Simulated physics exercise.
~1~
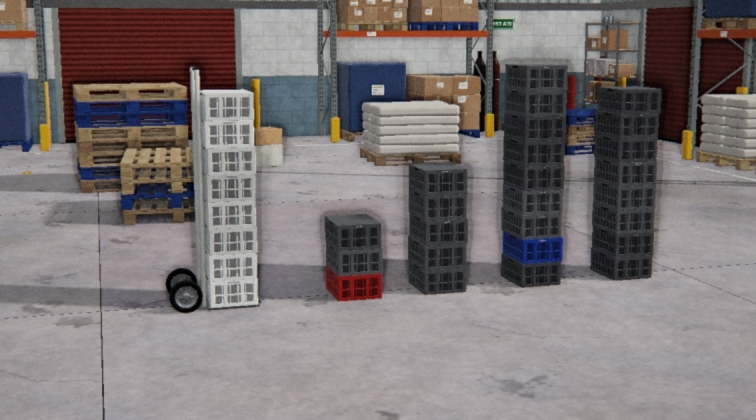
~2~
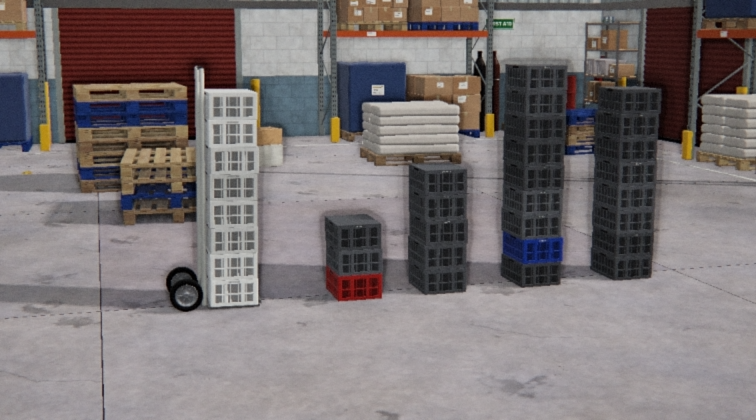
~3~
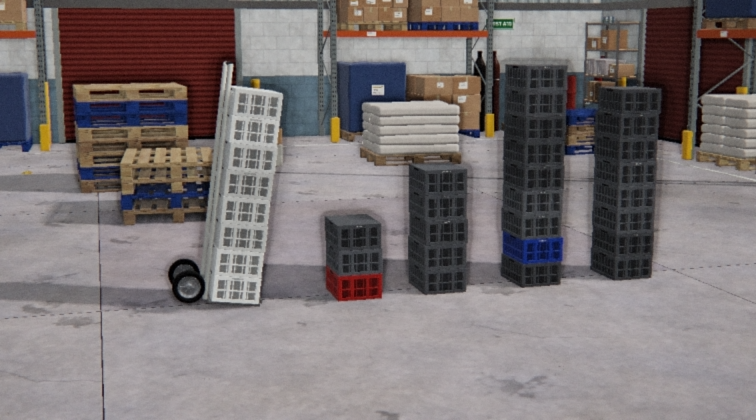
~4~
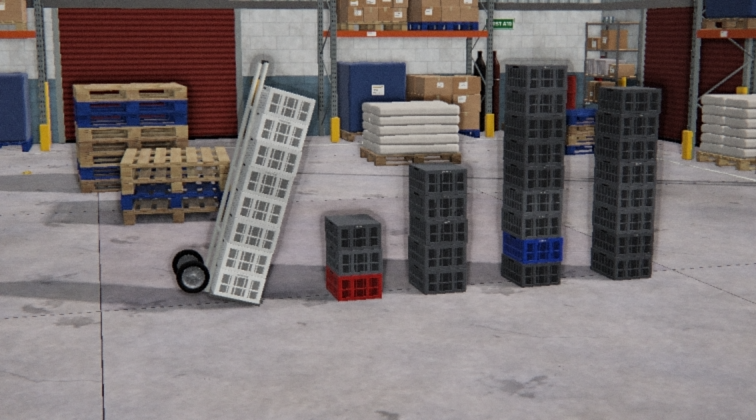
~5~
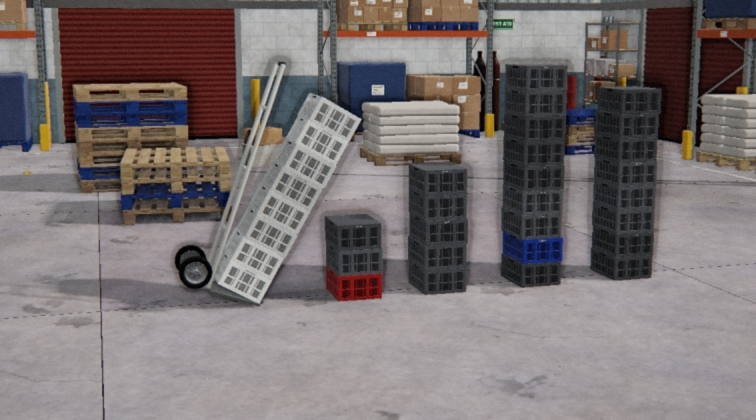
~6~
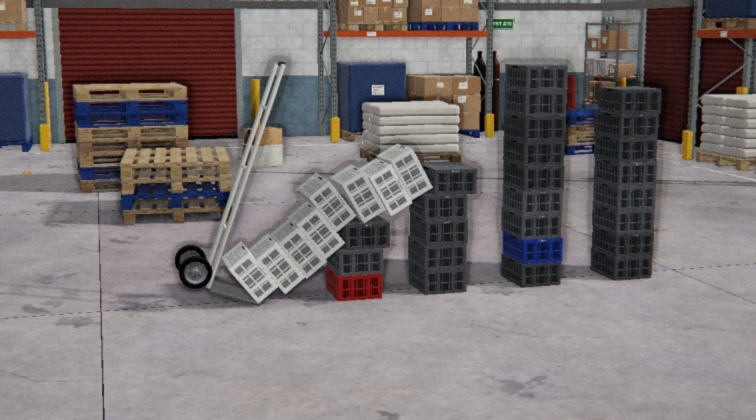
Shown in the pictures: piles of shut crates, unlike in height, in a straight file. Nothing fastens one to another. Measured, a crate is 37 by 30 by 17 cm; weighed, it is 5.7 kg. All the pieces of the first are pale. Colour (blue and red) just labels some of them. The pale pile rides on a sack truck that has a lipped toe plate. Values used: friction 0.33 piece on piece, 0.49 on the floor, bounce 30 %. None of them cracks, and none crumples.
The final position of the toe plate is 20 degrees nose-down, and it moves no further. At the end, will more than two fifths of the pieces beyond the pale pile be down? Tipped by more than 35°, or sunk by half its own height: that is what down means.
No.
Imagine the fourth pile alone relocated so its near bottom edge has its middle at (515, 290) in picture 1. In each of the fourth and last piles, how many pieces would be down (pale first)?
You'd see fourth at 0 and last at 0.
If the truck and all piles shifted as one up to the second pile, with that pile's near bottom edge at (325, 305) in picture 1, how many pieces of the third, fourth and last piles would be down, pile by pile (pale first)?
Down per pile: Third 0; fourth 0; last 0.
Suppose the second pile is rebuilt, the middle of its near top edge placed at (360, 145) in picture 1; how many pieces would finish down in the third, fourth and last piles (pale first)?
Result: Third pile 0, fourth pile 0, last pile 0.
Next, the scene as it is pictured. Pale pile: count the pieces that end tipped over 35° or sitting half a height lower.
8 of the pale pieces.
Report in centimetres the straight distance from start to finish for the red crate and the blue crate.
Displacement in cm - red: 0; blue: 0.
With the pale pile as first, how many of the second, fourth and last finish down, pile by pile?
From the second pile 0, from the fourth pile 0 and from the last pile 0.
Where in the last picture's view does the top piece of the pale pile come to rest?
It should be centred near (449, 169) in the final frame.
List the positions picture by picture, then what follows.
In the first frame (pixels give the middle of a visible side), truck frame (198, 119) 0° forward; red crate (360, 288); blue crate (543, 251); none of the others has stirred.
The second frame shows truck frame (202, 117) 1° forward; blue crate (543, 251).
The third frame shows truck frame (225, 112) 8° forward, top of the pale pile leaning 8°; blue crate (543, 251); none of the others has stirred.
The fourth frame shows truck frame (254, 109) 16° forward, top of the pale pile leaning 17°; blue crate (543, 251); none of the others has stirred.
The fifth frame shows truck frame (268, 109) 20° forward, top of the pale pile leaning 30°; blue crate (543, 251); none of the others has stirred.
The sixth frame shows truck frame (268, 109) 20° forward, top of the pale pile leaning 62°; red crate (360, 288); blue crate (543, 251); movement in 2 of them.
Then, 0.08 s past the last view, 8 of the pale pile down; none of the 25 other crates down, 4 disturbed.
Then, 0.32 s past the last view, 8 of the pale pile down; 1 of the 25 other crates down.
In the end, 8 of the pale pile down; 1 of the 25 other crates down; blue crate unmoved; red crate unmoved. That is 4 per cent. From the last view, middles, blue crate near (532, 246), red crate near (355, 281).
